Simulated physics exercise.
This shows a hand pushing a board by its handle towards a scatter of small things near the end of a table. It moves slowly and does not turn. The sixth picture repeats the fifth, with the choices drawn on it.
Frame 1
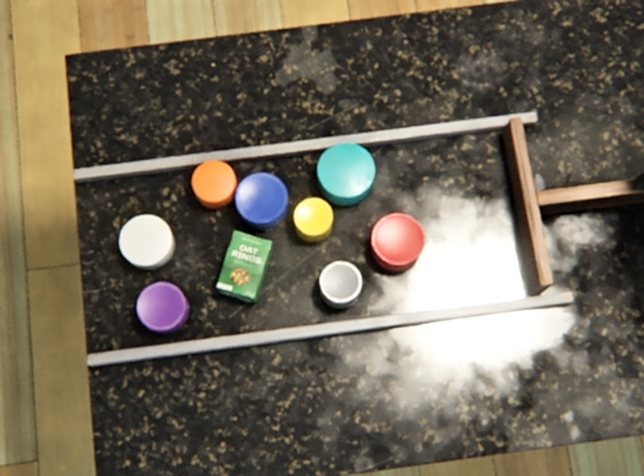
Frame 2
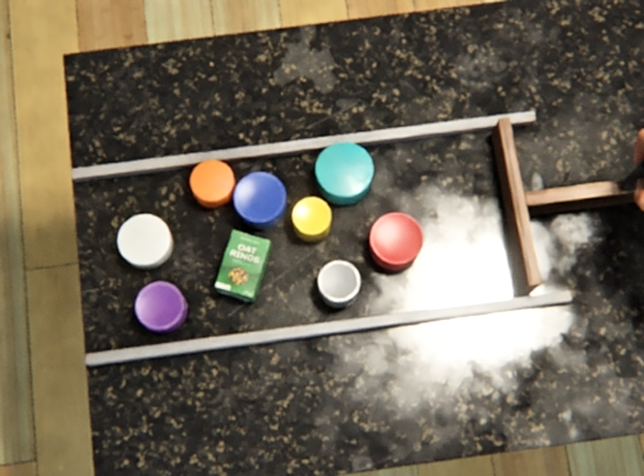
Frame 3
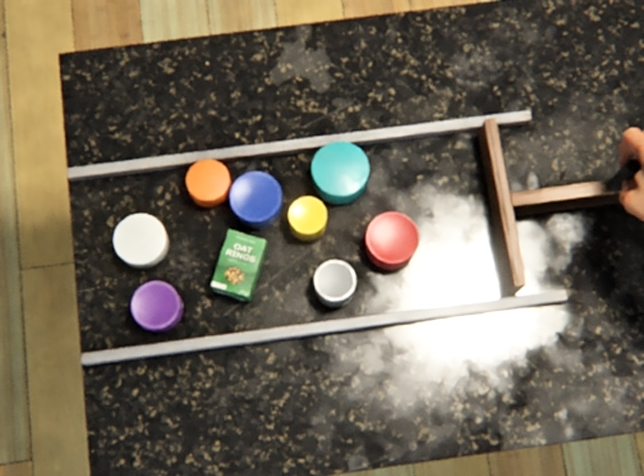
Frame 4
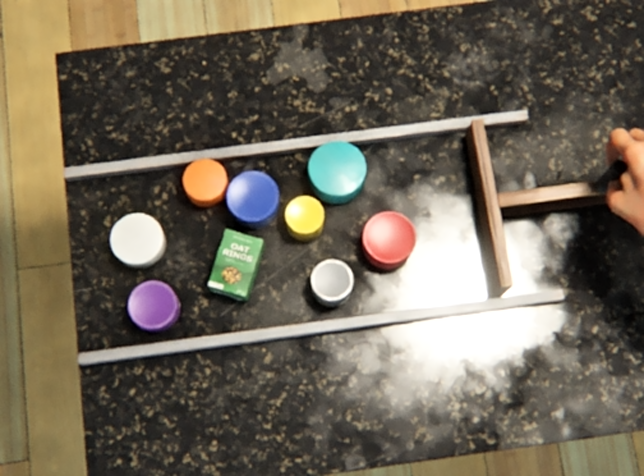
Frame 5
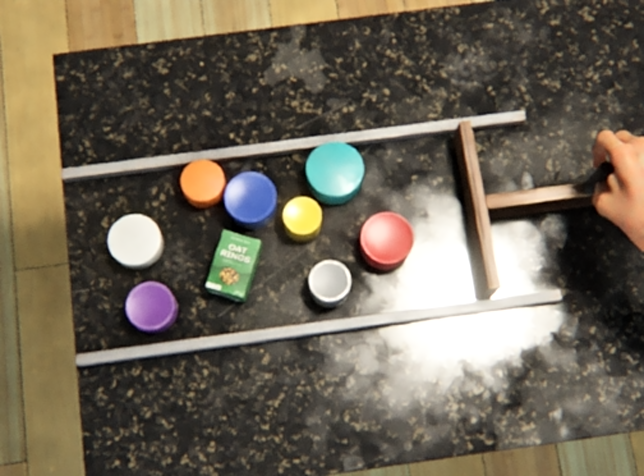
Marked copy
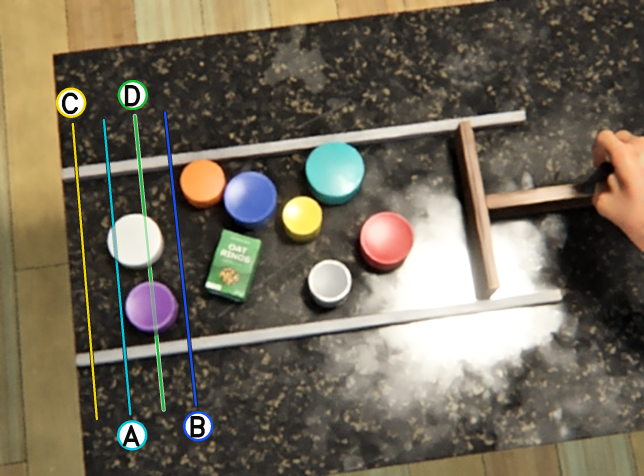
A hand slowly pushed a wooden board by its handle leftward between two rails on a dark speckled table, towards a scatter of colourful round containers and a green packet, without touching them.
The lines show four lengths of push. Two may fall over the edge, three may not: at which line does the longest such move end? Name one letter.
No farther than B.
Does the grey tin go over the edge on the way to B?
No.
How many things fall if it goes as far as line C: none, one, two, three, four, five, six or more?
In all, six or more.
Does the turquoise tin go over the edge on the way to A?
By then, no.
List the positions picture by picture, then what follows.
In the first frame, grey tin (340, 285); white pot (147, 243); red jar (397, 242).
In the second frame, board (520, 199); orange tin (213, 184).
In the third frame, board (505, 200); purple jar (157, 307).
In the fourth frame, board (492, 201); green packet (237, 266).
In the fifth frame, board (480, 203); grey tin (330, 284); white pot (136, 243); red jar (386, 241).
On the marked copy, A at (117, 262); B at (180, 253); C at (84, 266); D at (149, 257).
With B. Early on, board (373, 217); grey tin (323, 289); turquoise tin (329, 174).
Further on, board (265, 231); orange tin (130, 190); blue jar (174, 206).
At the end, board (180, 242); orange tin over the edge; white pot (70, 262); one fallen.
As for the rest, A drops six; C drops nine; D drops four.
